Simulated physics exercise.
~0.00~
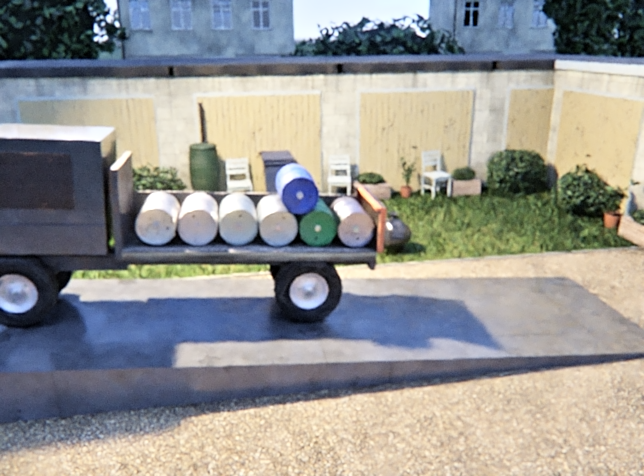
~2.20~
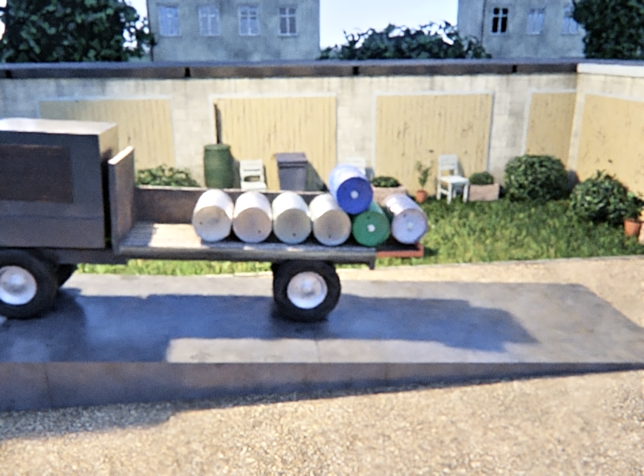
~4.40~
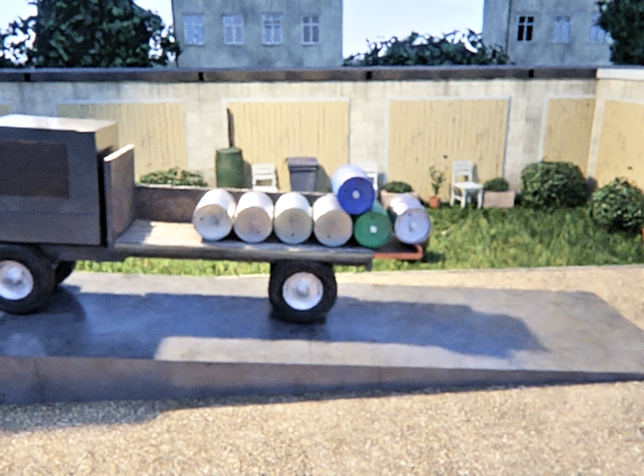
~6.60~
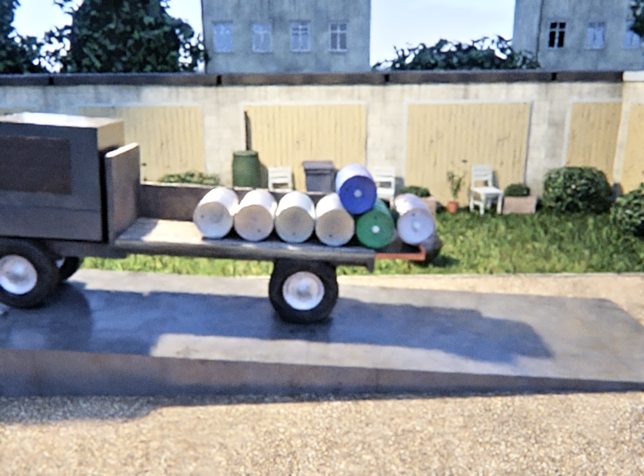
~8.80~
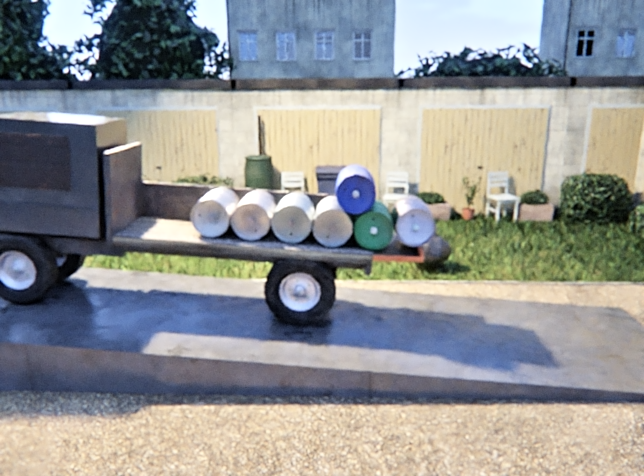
A truck stood on a ramp with a row of pale barrels, a green one among them and a blue one on top; its tailgate dropped, and the barrels rolled right together, stopping at the back edge with none falling off.
